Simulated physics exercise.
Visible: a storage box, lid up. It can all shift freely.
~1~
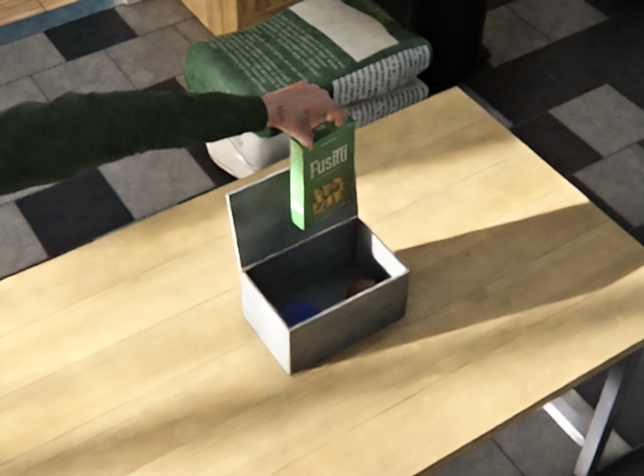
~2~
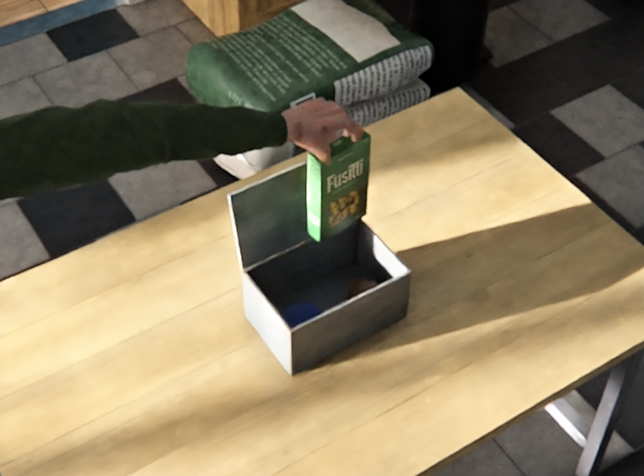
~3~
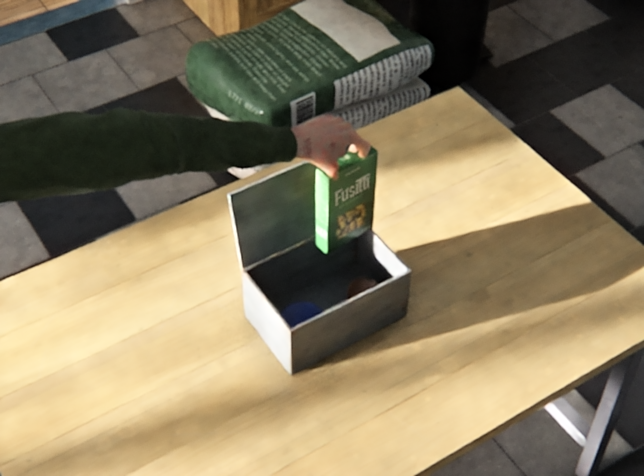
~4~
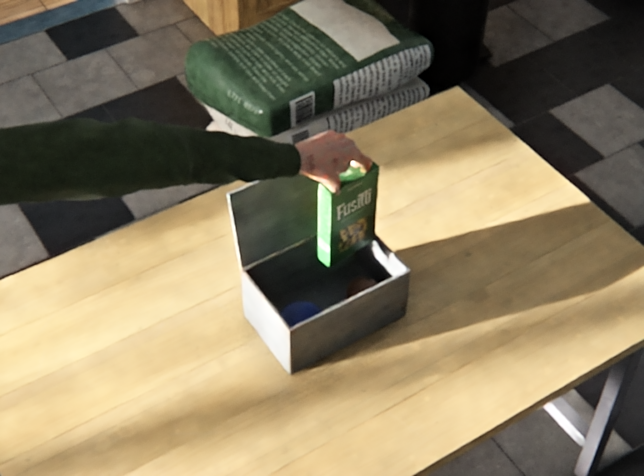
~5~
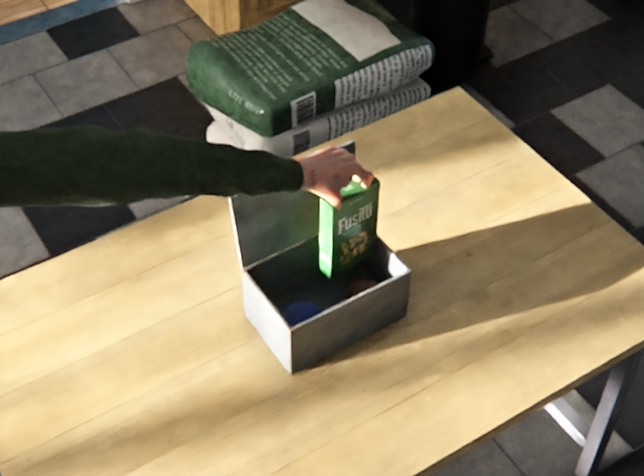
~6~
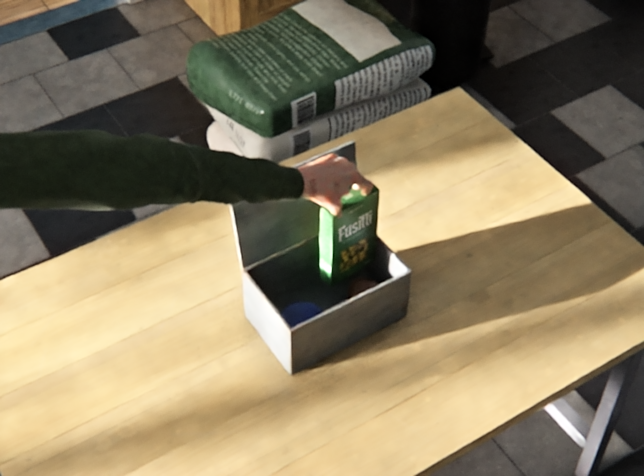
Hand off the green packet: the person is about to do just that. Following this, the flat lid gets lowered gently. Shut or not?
The lid remains open.
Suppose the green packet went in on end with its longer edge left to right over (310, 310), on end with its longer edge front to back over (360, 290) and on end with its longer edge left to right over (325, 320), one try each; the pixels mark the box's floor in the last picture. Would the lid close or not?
Case one lid open, case two lid open, case three lid open.
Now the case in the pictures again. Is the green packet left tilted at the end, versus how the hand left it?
It ends up leaning.
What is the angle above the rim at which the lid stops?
Some 12°.
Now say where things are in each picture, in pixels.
Coming down; green packet (323, 172), in the first frame.
Coming down; green packet (339, 186), in the second frame.
Coming down; green packet (346, 199), in the third frame.
Coming down; green packet (348, 214), in the fourth frame.
Coming down; green packet (350, 227), in the fifth frame.
Put in, still held; green packet (349, 235), in the sixth frame.
Then, 1.30 s later than the last frame, lid 79° above the rim; green packet moved about its own width near (337, 251); brown ball moved a little.
Then, 2.10 s later than the last frame, lid 29° above the rim; green packet tilted by 43° near (353, 278); brown ball moved a little.
When it is over, lid 13° above the rim; lying over in the box, green packet; the other 2 as before. End places, in pixels of the last picture, green packet near (353, 279).
